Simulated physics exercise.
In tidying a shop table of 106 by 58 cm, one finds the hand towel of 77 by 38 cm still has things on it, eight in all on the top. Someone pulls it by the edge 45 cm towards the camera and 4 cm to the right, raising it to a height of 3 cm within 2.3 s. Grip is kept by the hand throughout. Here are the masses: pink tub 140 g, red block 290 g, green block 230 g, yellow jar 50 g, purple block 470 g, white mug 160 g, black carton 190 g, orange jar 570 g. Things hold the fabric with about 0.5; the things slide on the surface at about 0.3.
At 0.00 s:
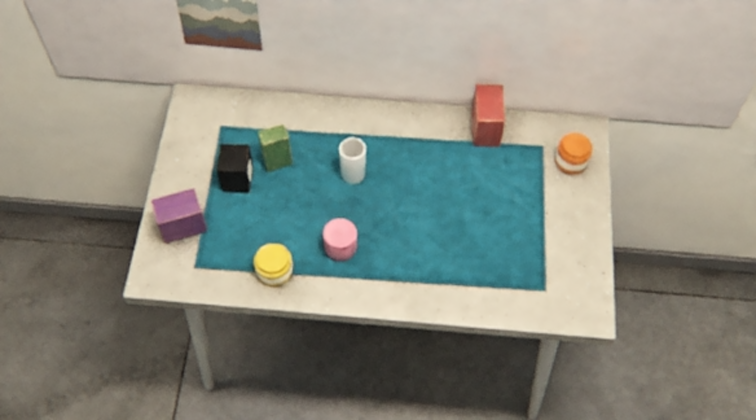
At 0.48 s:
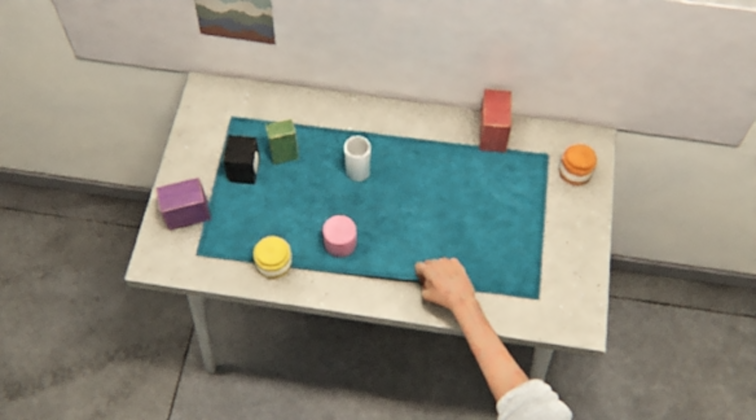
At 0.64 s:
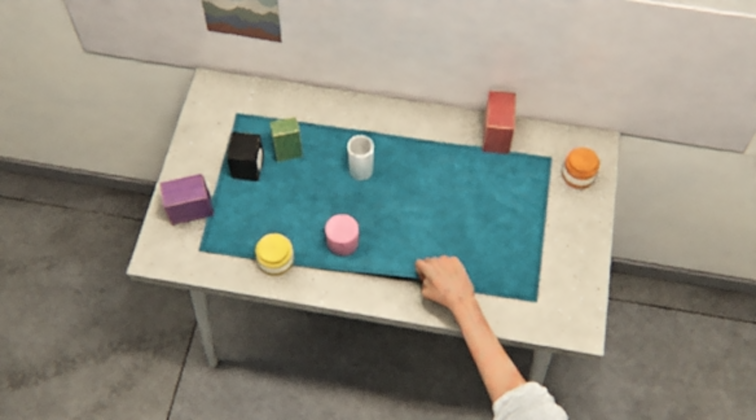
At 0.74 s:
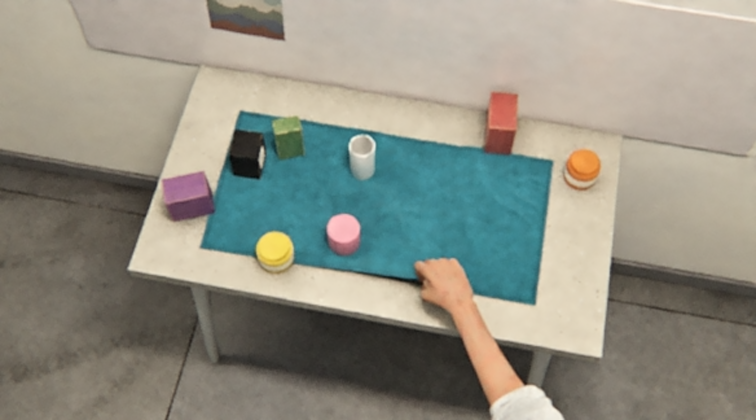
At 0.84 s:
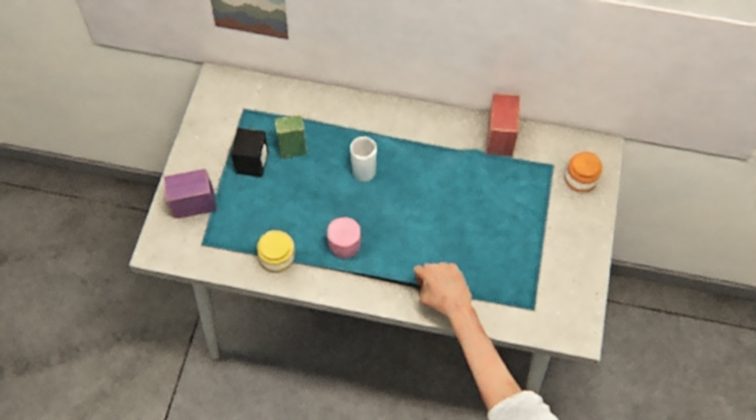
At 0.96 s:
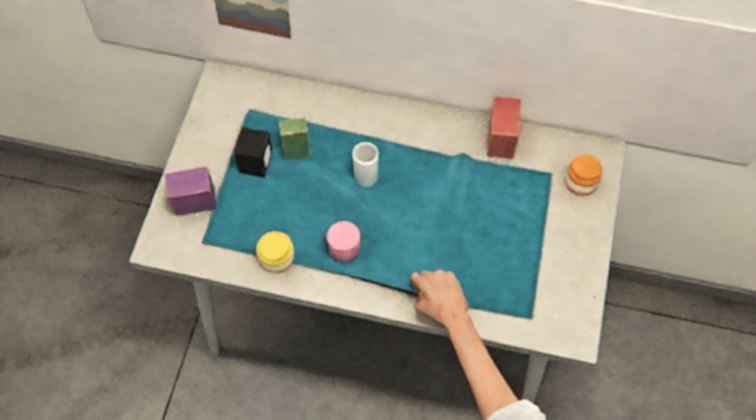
A hand reached in and gripped the front edge of a teal cloth on a cluttered table, then tugged it slightly toward the viewer, wrinkling it while the mug and pink tub shifted a little.
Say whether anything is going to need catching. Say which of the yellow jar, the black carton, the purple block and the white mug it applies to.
Result: Yellow jar: Off; black carton: Off; purple block: On; white mug: Off.
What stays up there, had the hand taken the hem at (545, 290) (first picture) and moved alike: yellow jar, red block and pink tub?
Afterwards yellow jar comes off, red block is still on top and pink tub comes off.
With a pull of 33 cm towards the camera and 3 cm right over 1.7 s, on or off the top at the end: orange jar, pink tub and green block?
Outcome: Orange jar is still there; pink tub leaves the top; green block is still there.
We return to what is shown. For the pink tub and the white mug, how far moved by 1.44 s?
Roughly pink tub 10 cm and white mug 15 cm.
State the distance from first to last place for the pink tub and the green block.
Pink tub: Over the edge; green block: Off the top.
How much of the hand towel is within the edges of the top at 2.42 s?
Roughly 25% of it.
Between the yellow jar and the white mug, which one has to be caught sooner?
That's the yellow one.
By 1.4 s, 95 % of the hand towel is still over the top; white mug 13 cm off its start, black carton 8 cm off its start, yellow jar 7 cm off its start.
By 1.9 s, 60 % of the hand towel is still over the top; white mug 28 cm off its start, yellow jar over the edge, black carton 20 cm off its start.
By 2.4 s, 25 % of the hand towel is still over the top; white mug 43 cm off its start at (406, 321), yellow jar over the edge, black carton 30 cm off its start at (306, 243).
By 2.9 s, 5 % of the hand towel is still over the top; white mug over the edge, black carton 39 cm off its start, yellow jar over the edge.
By 4.5 s, 0 % of the hand towel is still over the top; white mug over the edge, black carton over the edge, yellow jar over the edge, purple block 12 cm off its start at (223, 216).
